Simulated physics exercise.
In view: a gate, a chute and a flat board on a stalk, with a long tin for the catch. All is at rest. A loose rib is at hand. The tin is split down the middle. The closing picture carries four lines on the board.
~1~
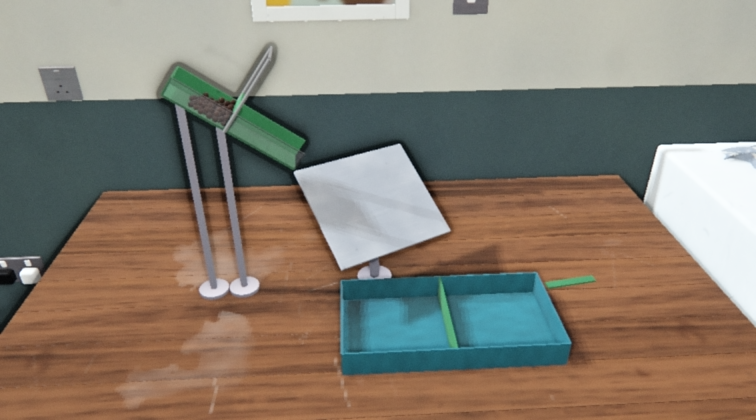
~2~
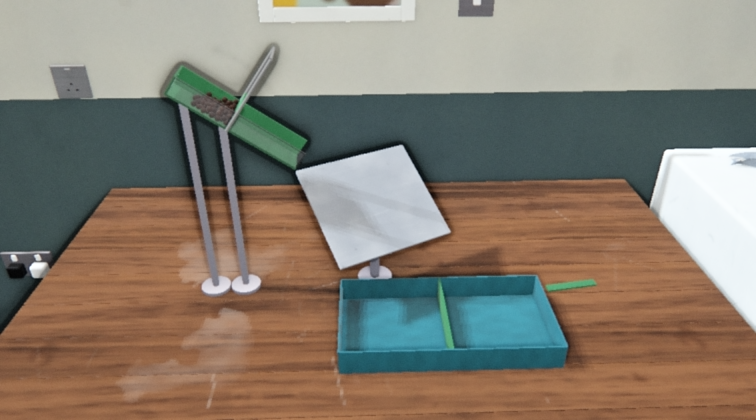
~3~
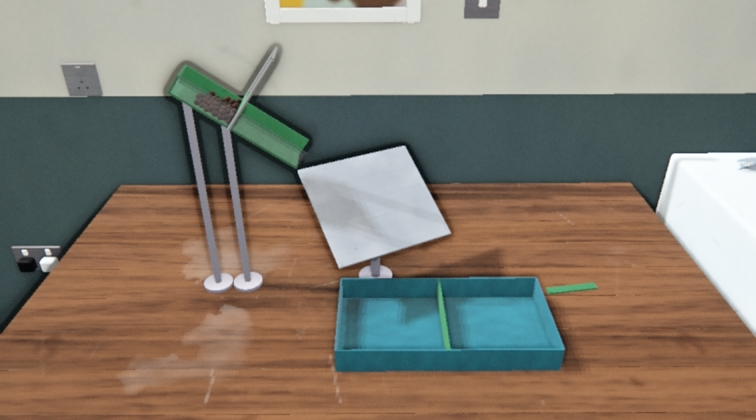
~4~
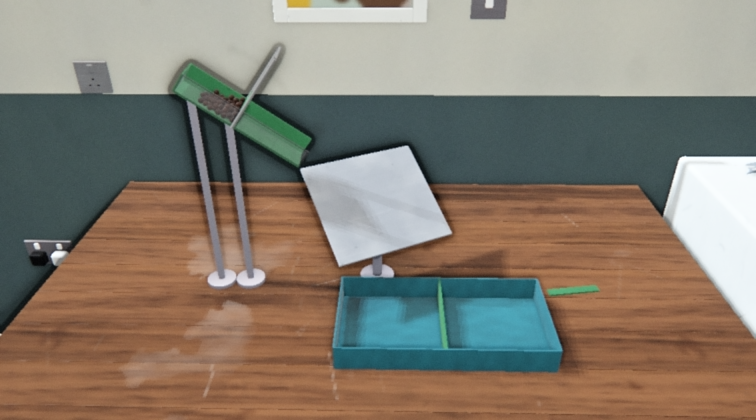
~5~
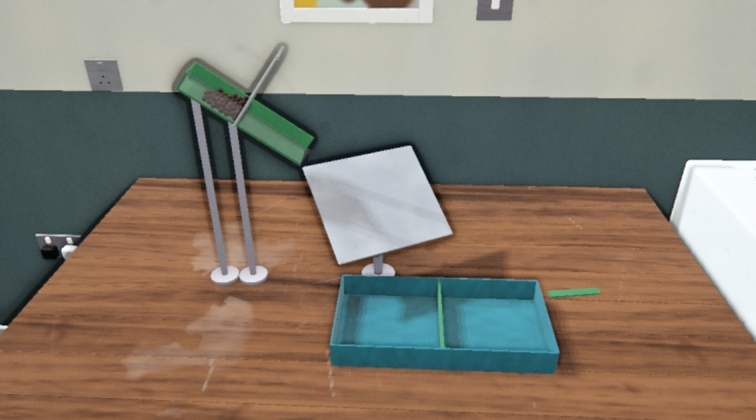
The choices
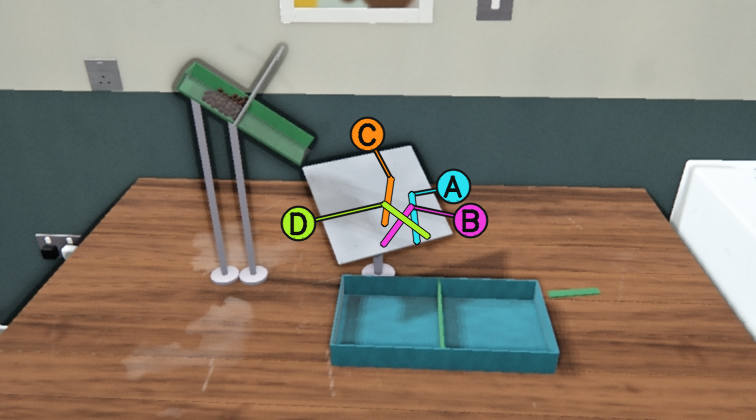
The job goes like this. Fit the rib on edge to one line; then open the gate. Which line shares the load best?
Best: D.
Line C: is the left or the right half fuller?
More lands on the left.
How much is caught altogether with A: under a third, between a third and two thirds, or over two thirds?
It is over two thirds.
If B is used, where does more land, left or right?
More lands on the left.
On the marked copy, line A from (411, 194) to (417, 241); line B from (411, 206) to (383, 244); line C from (390, 179) to (384, 223); line D from (384, 204) to (427, 236).
Choosing A, of what is caught, most in the left half, a small part in the right.
Choosing B, of what is caught, nearly all in the left half, a small part in the right.
Choosing C, of what is caught, nearly all in the left half, a small part in the right.
Choosing D, of what is caught, about half in the left half, about half in the right.
